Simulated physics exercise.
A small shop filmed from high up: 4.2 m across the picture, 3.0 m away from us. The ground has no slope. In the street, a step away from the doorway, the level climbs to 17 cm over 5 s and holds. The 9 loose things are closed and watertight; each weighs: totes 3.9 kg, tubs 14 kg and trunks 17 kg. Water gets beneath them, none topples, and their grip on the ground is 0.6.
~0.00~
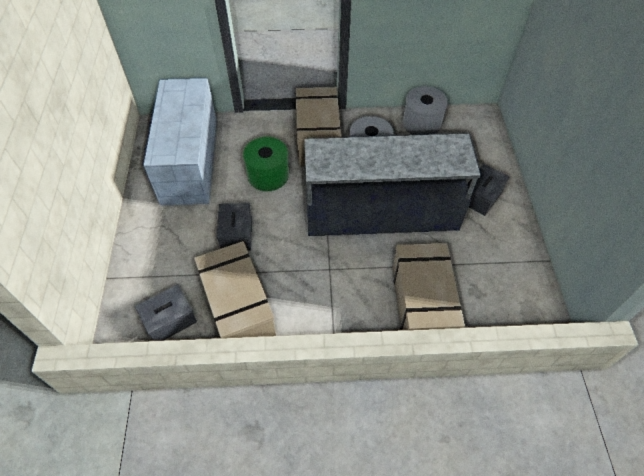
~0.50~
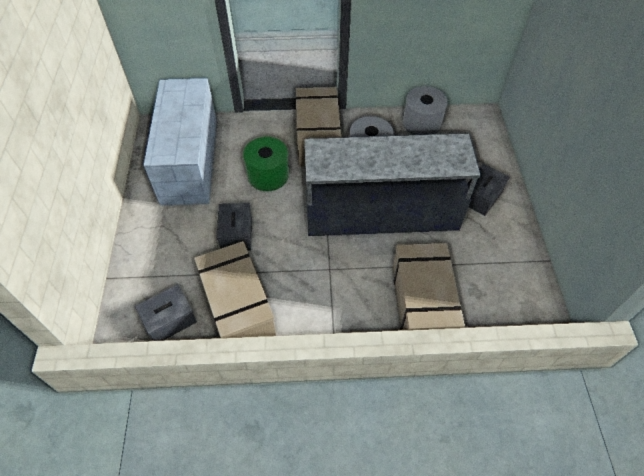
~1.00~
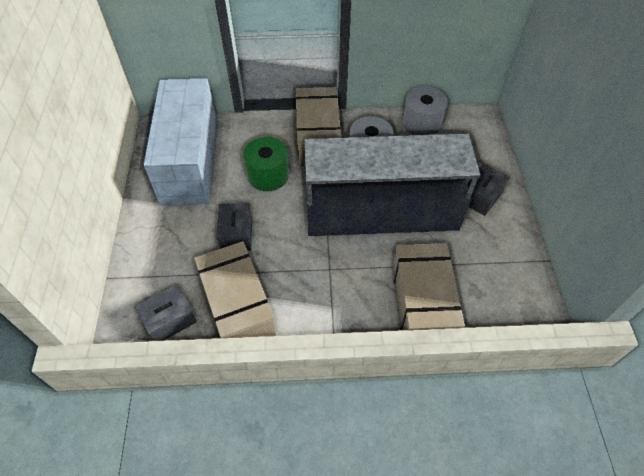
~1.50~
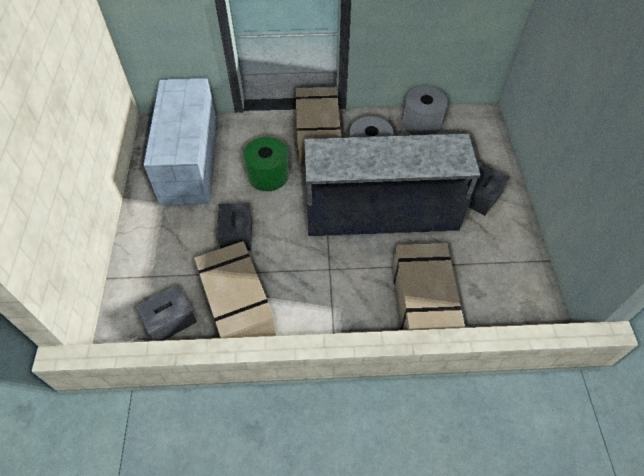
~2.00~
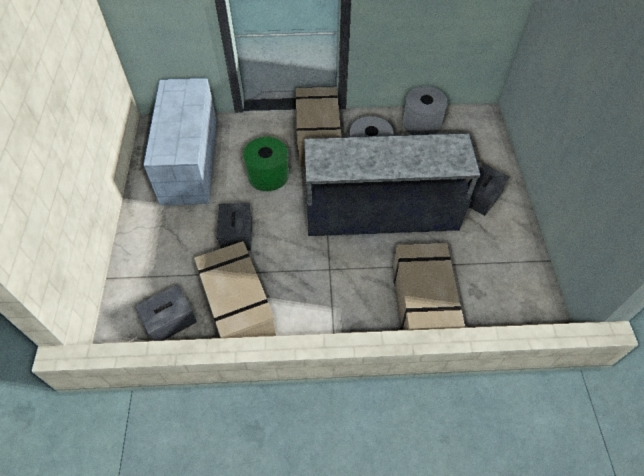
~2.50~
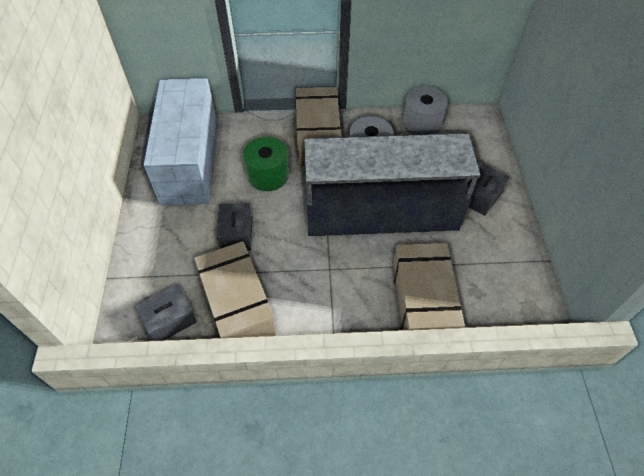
Water spread across the pale street outside the low wall and turned it blue-green, also showing beyond the doorway, while the green tub, boxes and counter inside the small shop stayed still.
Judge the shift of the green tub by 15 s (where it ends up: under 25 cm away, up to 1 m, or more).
Green tub ends far away.
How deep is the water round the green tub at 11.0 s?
About 8 cm.
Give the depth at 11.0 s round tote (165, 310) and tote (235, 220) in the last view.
Roughly 11 and 8 cm.
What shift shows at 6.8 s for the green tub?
Roughly 50 cm by then.
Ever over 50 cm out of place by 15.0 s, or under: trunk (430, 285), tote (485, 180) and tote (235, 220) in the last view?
In turn: Over, past it, over.
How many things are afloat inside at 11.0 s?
At that moment 5.
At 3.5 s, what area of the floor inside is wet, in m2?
About 0.5 m2.
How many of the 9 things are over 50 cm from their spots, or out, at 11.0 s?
I count 4.
After 3.5 s the green tub is near (265, 153), 0.0 m from its start, aground; 0 afloat.
After 6.8 s the green tub is near (256, 190), 0.5 m from its start, aground; 2 afloat.
After 11.0 s the green tub is near (311, 272), 1.5 m from its start, aground; 5 afloat.
After 15.0 s the green tub is near (395, 236), 1.6 m from its start, afloat; 9 afloat.
